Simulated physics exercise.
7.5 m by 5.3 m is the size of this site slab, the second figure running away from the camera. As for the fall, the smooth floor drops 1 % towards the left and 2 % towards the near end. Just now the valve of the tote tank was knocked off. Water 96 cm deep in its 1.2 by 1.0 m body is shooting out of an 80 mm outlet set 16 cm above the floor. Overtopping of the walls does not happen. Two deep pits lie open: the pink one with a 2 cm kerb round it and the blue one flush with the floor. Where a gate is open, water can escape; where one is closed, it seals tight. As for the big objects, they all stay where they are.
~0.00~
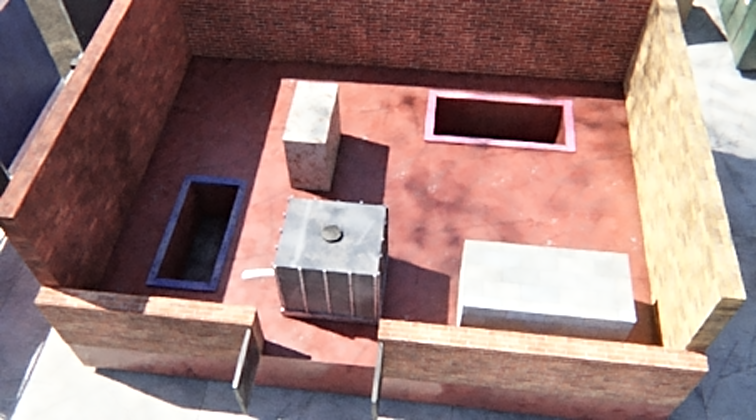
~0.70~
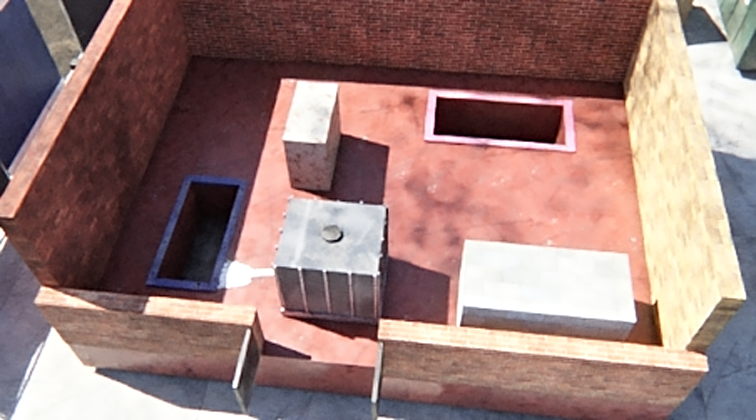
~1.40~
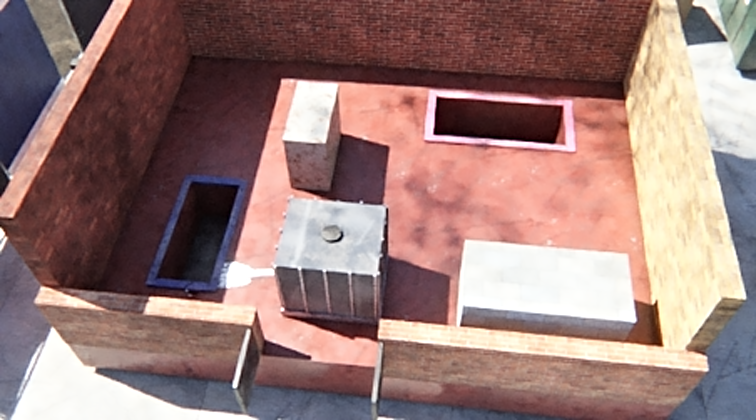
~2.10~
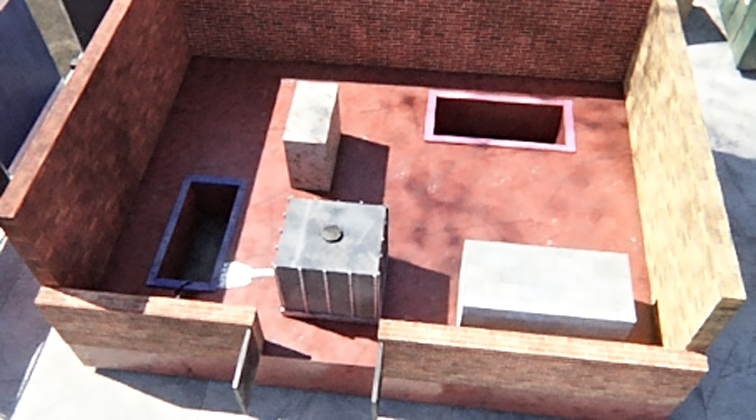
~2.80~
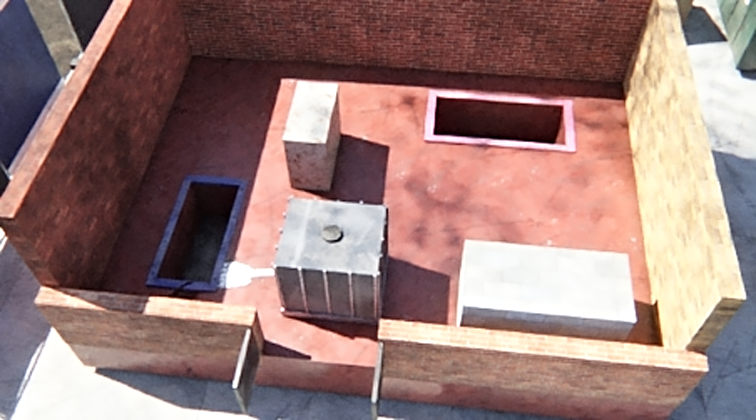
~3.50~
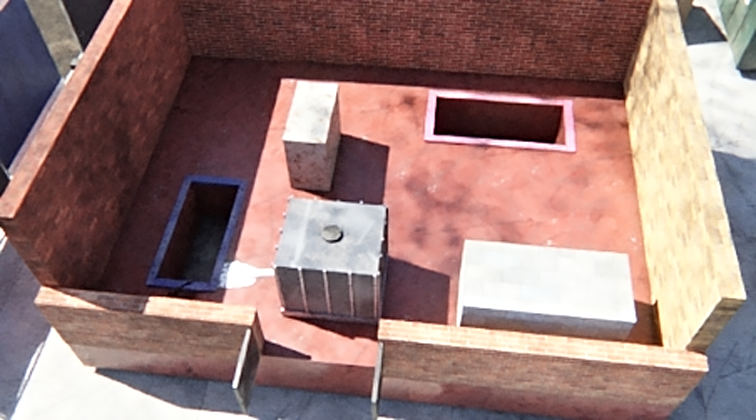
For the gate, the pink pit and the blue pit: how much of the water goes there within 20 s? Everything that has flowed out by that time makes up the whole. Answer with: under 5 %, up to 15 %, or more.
The gate takes under 5 %; the pink pit takes under 5 %; the blue pit takes above 15 %.
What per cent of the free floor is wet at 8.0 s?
Something like 0 percent is wet.
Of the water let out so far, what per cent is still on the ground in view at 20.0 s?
Share: Close to 4 %.
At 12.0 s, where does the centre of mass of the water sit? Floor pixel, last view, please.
I'd say somewhere about (175, 298).
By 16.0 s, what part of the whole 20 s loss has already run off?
Around 80 percent by that point.
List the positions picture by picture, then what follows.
The jet has just started at (270, 273); the ground is still dry, in the first picture.
The jet leaves at (270, 273); the sheet reaches (220, 262), 1.1 m away, and wets 0.1 m2, in the second picture.
The jet leaves at (270, 273); the sheet reaches (220, 262), 1.1 m away, and wets 0.1 m2, in the third picture.
From the spout at (270, 273) the water has spread over 0.1 m2; its tip is at (220, 262), and it is 2.0 cm deep on average, in the fourth picture.
From the spout at (270, 273) the water has spread over 0.1 m2; its tip is at (220, 262), and it is 2.0 cm deep on average, in the fifth picture.
The jet leaves at (270, 273); the sheet reaches (220, 262), 1.1 m away, and wets 0.2 m2, in the sixth picture.
After 5.0 s water covers under 5 % of the floor and is deepest (3 cm) near (234, 275); gone so far, the gate 0 %, the pink pit 0 %, the blue pit 25 %.
After 8.0 s water covers under 5 % of the floor and is deepest (3 cm) near (234, 275); gone so far, the gate 0 %, the pink pit 0 %, the blue pit 40 %.
After 12.0 s water covers under 5 % of the floor and is deepest (3 cm) near (234, 275); gone so far, the gate 0 %, the pink pit 0 %, the blue pit 60 %.
After 16.0 s water covers under 5 % of the floor and is deepest (4 cm) near (247, 276); gone so far, the gate 0 %, the pink pit 0 %, the blue pit 78 %.
After 20.0 s water covers 5 % of the floor and is deepest (4 cm) near (247, 276); gone so far, the gate 0 %, the pink pit 0 %, the blue pit 96 %.
